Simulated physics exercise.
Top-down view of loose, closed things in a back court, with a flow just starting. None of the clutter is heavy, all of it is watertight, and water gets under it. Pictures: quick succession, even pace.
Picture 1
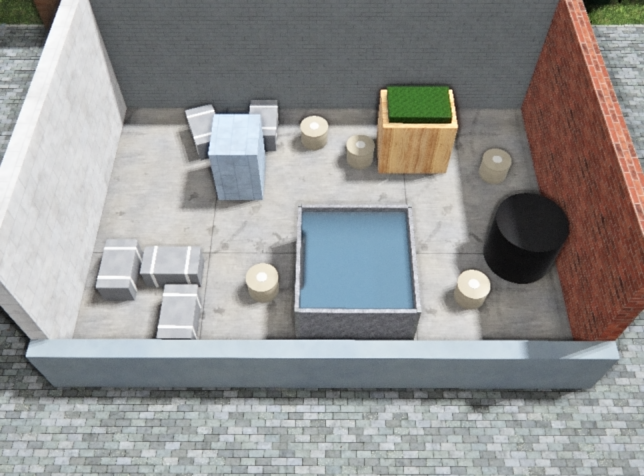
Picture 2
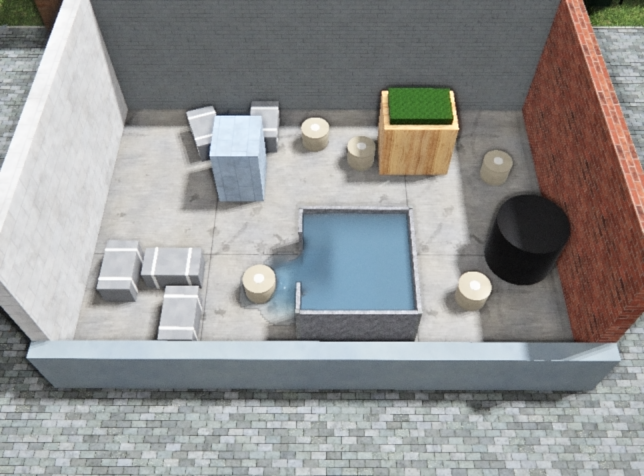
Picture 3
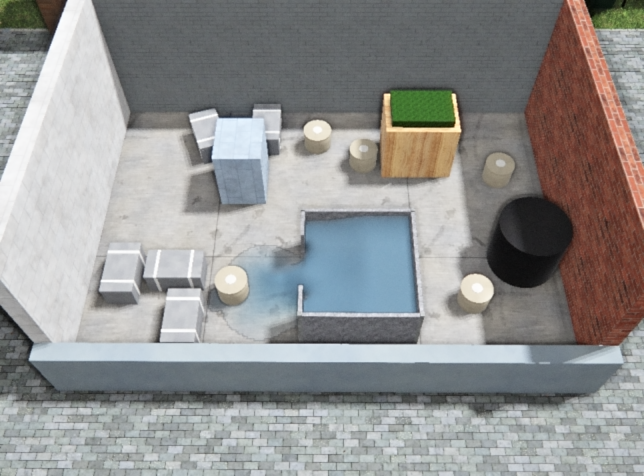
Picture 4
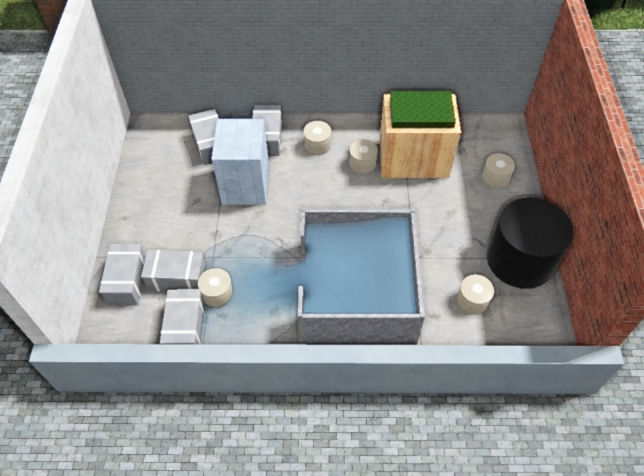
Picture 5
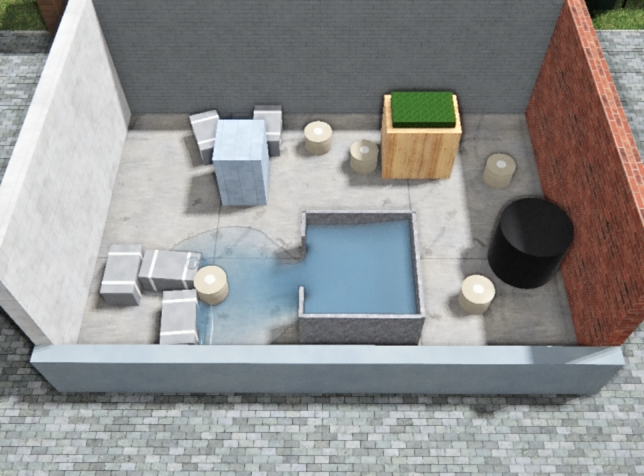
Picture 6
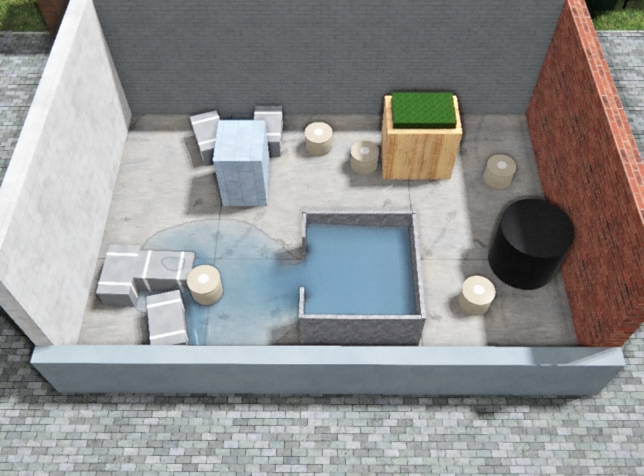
Water spreads left from a gap in the pool, pushing a round tub toward shifting boxes.
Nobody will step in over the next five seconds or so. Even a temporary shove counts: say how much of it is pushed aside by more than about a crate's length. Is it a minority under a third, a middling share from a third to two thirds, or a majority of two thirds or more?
A third to two thirds of the things get pushed well away.
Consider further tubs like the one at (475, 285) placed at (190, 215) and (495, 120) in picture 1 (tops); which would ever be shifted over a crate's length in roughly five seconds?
Answers in the order given: Went past the threshold, stayed within the threshold.
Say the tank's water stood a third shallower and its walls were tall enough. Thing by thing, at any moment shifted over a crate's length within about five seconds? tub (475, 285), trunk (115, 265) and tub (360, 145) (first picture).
As asked: Fell short, went the distance, fell short.
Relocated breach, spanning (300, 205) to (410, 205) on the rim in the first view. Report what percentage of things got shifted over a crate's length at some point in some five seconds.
Near 50 %.
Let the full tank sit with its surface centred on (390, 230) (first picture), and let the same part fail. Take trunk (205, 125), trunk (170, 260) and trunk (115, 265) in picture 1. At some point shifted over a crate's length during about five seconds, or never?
Taking them in order, fell short, went past that, went past that.
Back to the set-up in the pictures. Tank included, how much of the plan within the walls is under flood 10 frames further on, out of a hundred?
Near 40 in a hundred.
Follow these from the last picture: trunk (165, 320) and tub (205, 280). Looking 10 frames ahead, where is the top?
Estimated: (110, 313); (139, 288).
A moment on, 2 of 10 are well off their spots; 1 afloat.
Next, 2 of 10 are well off their spots; 4 afloat.
Later, 4 of 10 are well off their spots; 3 afloat.
In the end, 6 of 10 are well off their spots, and 6 have been at some point; 4 afloat.
